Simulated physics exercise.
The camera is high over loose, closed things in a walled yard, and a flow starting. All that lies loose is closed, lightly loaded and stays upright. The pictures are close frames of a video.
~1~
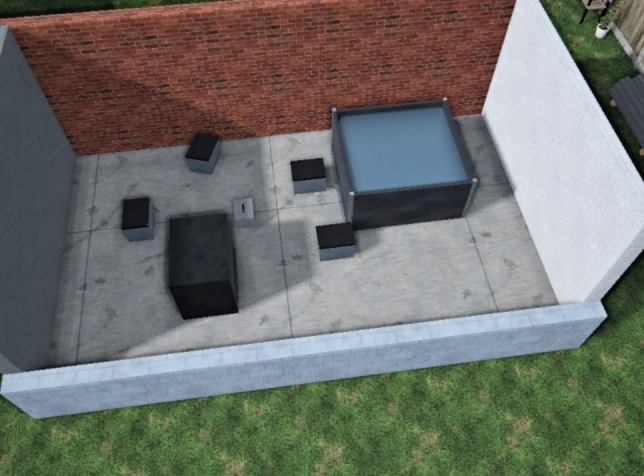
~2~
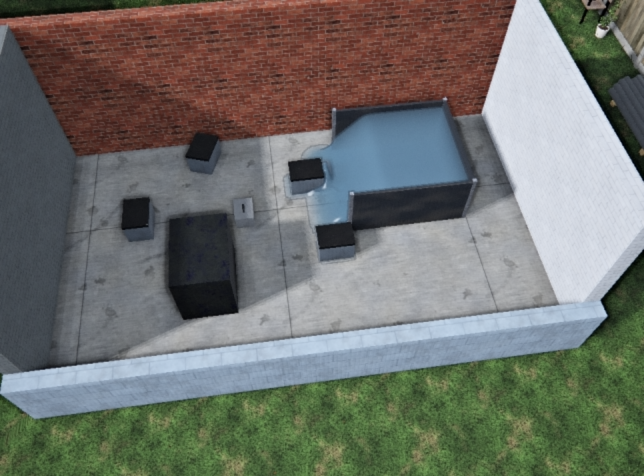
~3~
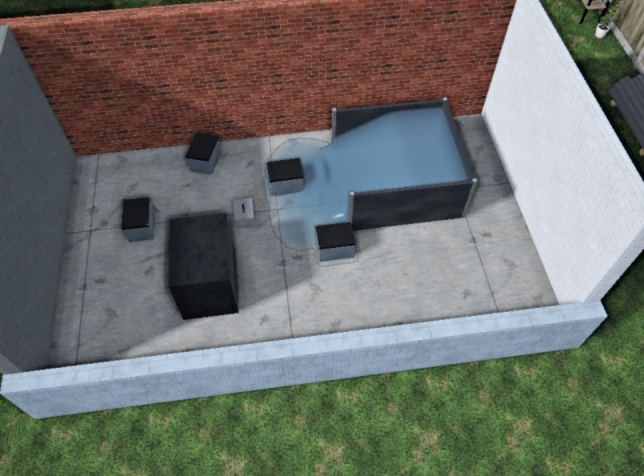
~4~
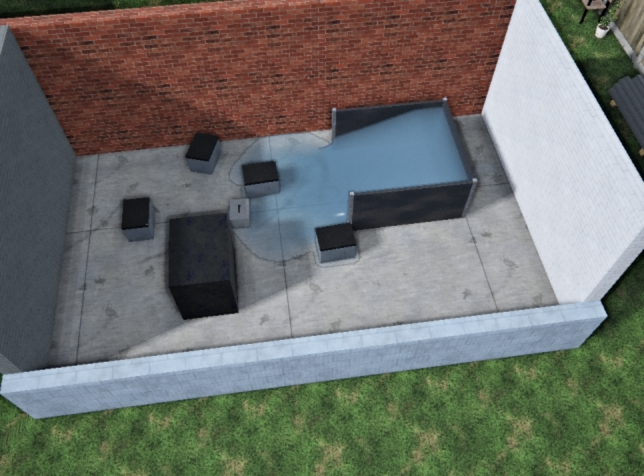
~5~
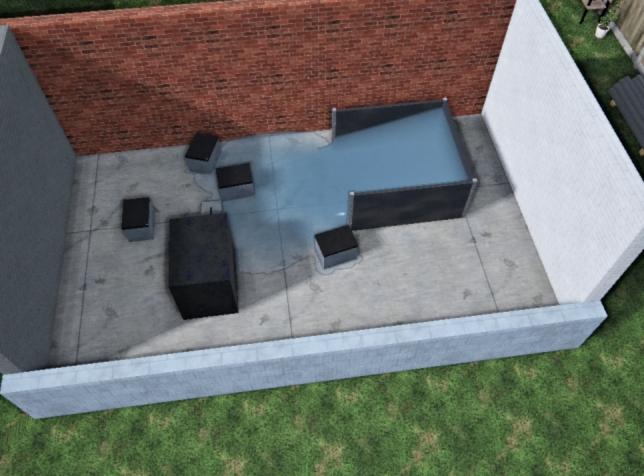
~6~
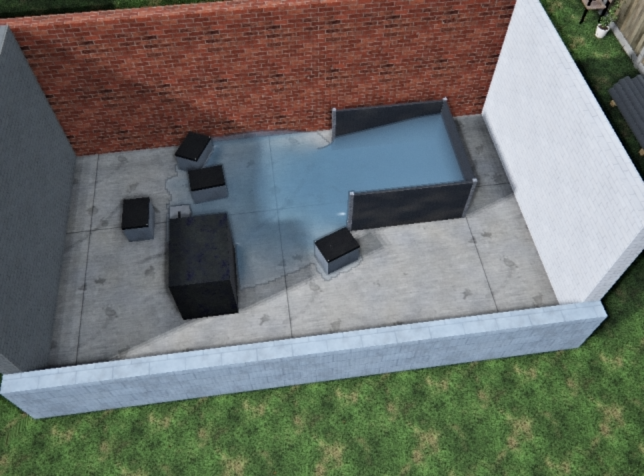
In a walled yard with a brick back wall, water pours from the open left side of a tank and spreads left across the concrete, pushing a dark-topped box along before other boxes and a small item shift too.
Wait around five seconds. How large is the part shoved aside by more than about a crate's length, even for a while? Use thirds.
That comes to two thirds or more.
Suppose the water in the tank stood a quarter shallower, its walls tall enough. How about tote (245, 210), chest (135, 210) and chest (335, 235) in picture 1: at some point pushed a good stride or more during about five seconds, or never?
As listed: Moved that far, shifted that much, no.
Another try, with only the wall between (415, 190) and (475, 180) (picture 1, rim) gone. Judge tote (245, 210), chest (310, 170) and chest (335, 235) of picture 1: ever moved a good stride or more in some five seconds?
As listed: That far or more, not that far, not that far.
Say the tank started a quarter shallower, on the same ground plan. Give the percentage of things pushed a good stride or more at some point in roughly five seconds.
I make it 80 per cent.
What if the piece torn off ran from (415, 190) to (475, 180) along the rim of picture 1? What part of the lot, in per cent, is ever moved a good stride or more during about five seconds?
Some 20 per cent.
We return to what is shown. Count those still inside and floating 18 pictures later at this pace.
I count 4.
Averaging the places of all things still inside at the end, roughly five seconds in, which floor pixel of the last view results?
Around (203, 289).
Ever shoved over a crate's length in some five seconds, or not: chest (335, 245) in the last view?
Answer: Not that far.
A moment on, 3 of 5 are well off their spots; 2 afloat.
Next, 4 of 5 are well off their spots; 4 afloat.
Later, 4 of 5 are well off their spots; 4 afloat.
In the end, 4 of 5 are well off their spots, and 4 have been at some point; 4 afloat.
